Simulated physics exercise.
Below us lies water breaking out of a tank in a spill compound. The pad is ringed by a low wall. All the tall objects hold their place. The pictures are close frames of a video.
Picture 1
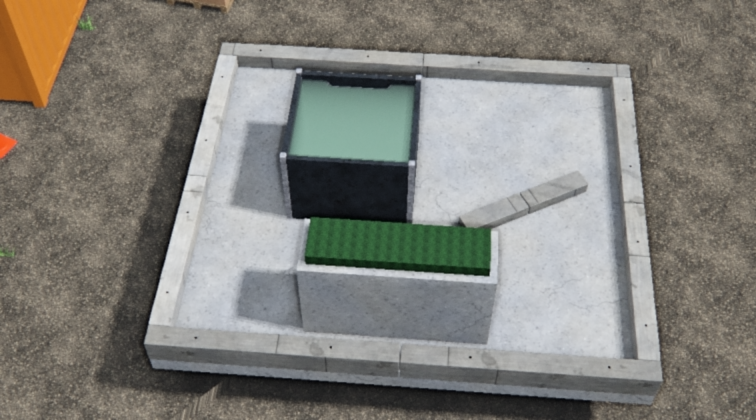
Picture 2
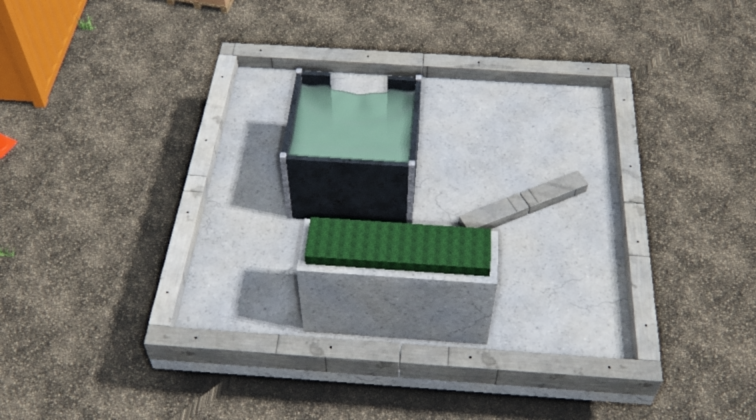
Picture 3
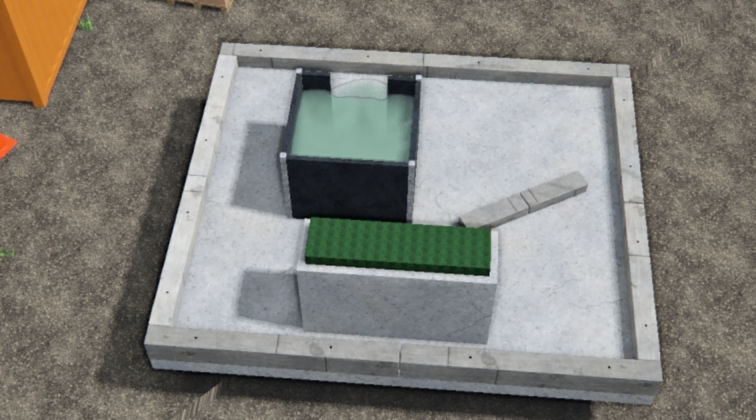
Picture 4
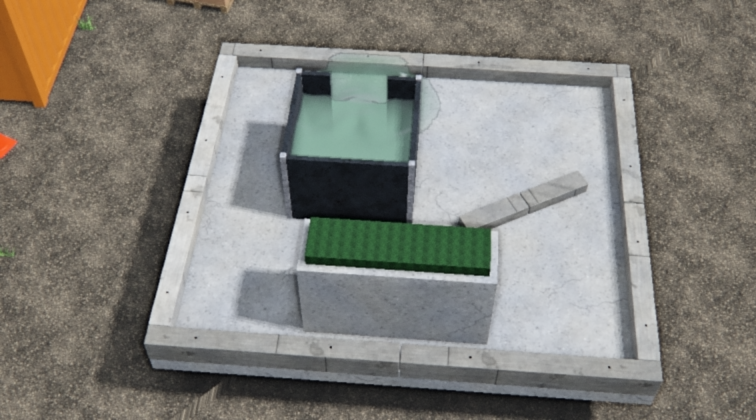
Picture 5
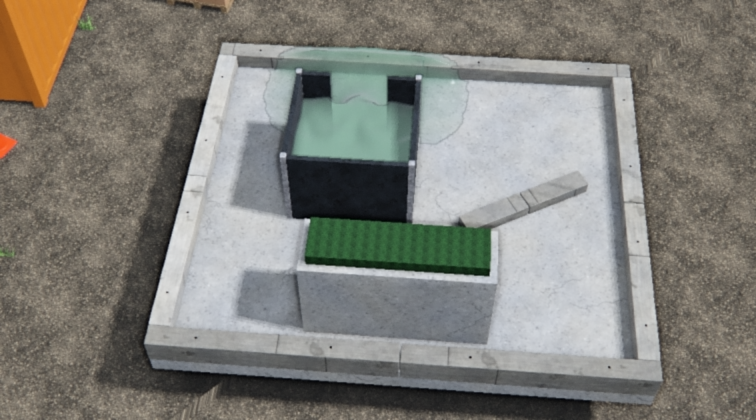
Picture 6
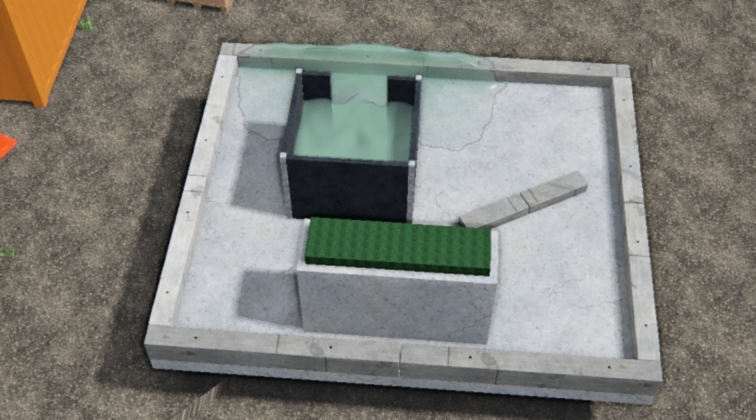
In the video, an open dark tank of pale green water stands in a low-walled pad until water pours through a gap on its far side, spreading outward to the left and right while the other objects stay still.
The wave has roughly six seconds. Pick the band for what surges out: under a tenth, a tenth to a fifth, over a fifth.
The share lost is over a fifth.
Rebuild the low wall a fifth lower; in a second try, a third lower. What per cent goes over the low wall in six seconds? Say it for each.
Near 36 and 42 in a hundred.
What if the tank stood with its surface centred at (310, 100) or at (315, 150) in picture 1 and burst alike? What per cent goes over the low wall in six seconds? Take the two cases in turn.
Roughly 32 per cent, then 18 per cent.
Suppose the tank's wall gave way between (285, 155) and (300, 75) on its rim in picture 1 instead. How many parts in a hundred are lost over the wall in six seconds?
Near 38 in a hundred.
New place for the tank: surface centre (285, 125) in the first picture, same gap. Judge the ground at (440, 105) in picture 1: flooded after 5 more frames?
At that place: Covered.
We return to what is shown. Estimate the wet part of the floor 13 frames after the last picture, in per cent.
Roughly 60 per cent.
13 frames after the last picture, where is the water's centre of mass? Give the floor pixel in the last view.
Near (382, 148).
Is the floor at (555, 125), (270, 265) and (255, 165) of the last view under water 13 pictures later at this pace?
In turn: Under water, wet, covered.
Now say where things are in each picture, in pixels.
The first picture shows the open tank at (353, 122) is whole and still.
In the second picture, water pours out on the open tank's far side and has run to a hidden place.
In the third picture, water pours out on the open tank's far side and has run to a hidden place.
In the fourth picture, the front is at (422, 80), out from the gap on the open tank's far side.
In the fifth picture, water pours out on the open tank's far side and has run to (463, 82).
In the sixth picture, water pours out on the open tank's far side and has run to (499, 84).
A moment on, water covers 25 % of the floor; the low wall has let 8 % over.
Next, water covers 30 % of the floor; the low wall has let 13 % over.
Then, water covers 50 % of the floor; the low wall has let 24 % over.
Later, water covers 65 % of the floor; the low wall has let 25 % over.
In the end, water covers 80 % of the floor; the low wall has let 26 % over.
